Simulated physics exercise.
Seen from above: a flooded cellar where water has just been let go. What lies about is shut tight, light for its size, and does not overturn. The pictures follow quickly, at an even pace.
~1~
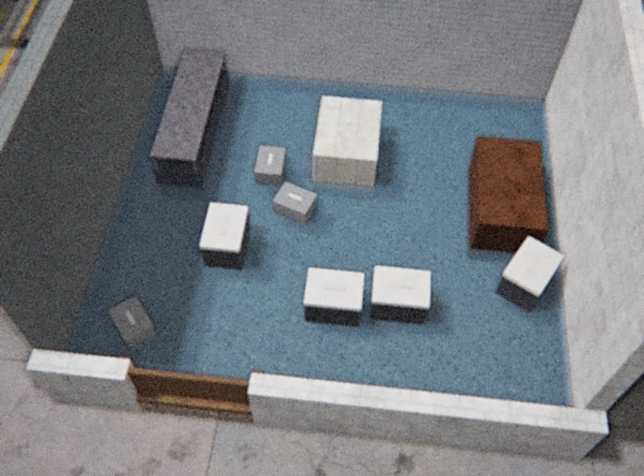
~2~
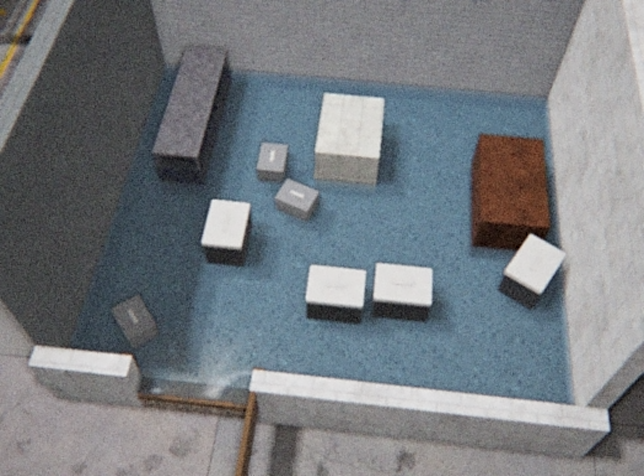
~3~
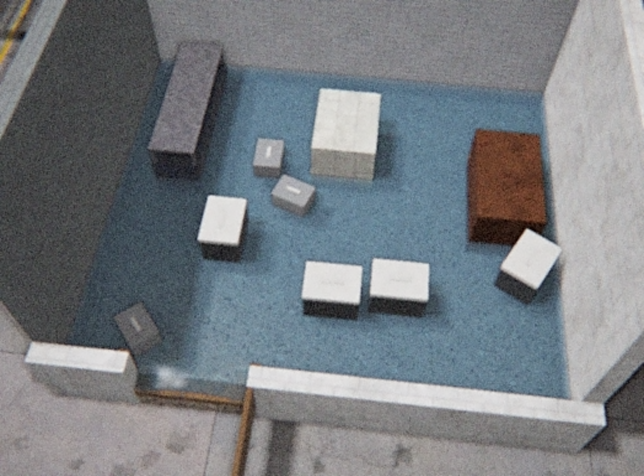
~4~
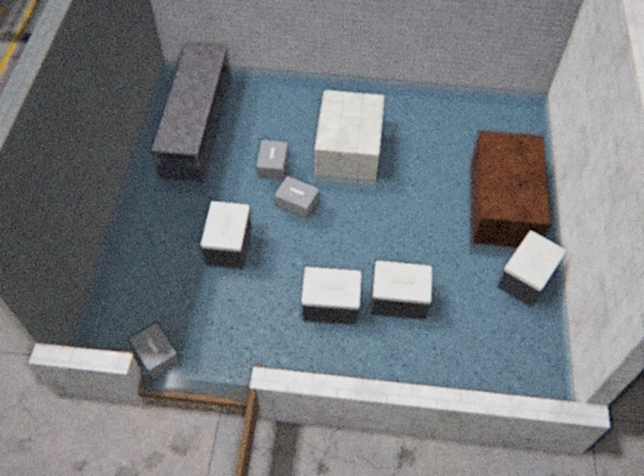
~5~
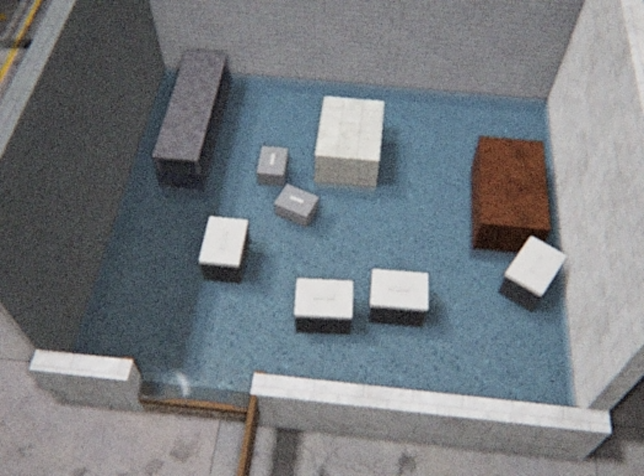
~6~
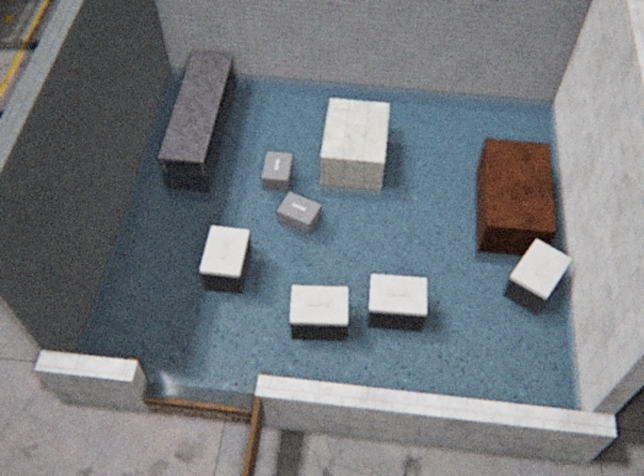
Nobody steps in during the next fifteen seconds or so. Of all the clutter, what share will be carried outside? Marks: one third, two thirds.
Share: Two thirds or more.
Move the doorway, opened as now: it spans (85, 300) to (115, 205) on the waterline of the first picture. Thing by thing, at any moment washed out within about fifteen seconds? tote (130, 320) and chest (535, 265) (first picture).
In that order: Yes, no.
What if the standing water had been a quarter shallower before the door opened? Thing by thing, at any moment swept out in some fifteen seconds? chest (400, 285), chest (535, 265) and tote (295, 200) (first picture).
In turn: Through, kept in, yes.
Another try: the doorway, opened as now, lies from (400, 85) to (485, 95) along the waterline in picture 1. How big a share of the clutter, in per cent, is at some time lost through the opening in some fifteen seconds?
About 30 per cent.
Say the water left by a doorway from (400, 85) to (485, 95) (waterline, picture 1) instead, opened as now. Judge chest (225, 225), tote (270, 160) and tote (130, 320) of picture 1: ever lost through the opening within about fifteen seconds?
In that order: Kept in, through, left behind.
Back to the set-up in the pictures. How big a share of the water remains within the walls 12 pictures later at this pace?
Near 76 in a hundred.
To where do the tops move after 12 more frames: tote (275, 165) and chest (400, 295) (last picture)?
At about (234, 229) and (279, 332).
A moment on, 1 of 7 are out; 6 afloat.
Next, 3 of 7 are out; 4 afloat.
Later, 5 of 7 are out; 2 afloat.
In the end, 6 of 7 are out; 1 afloat.
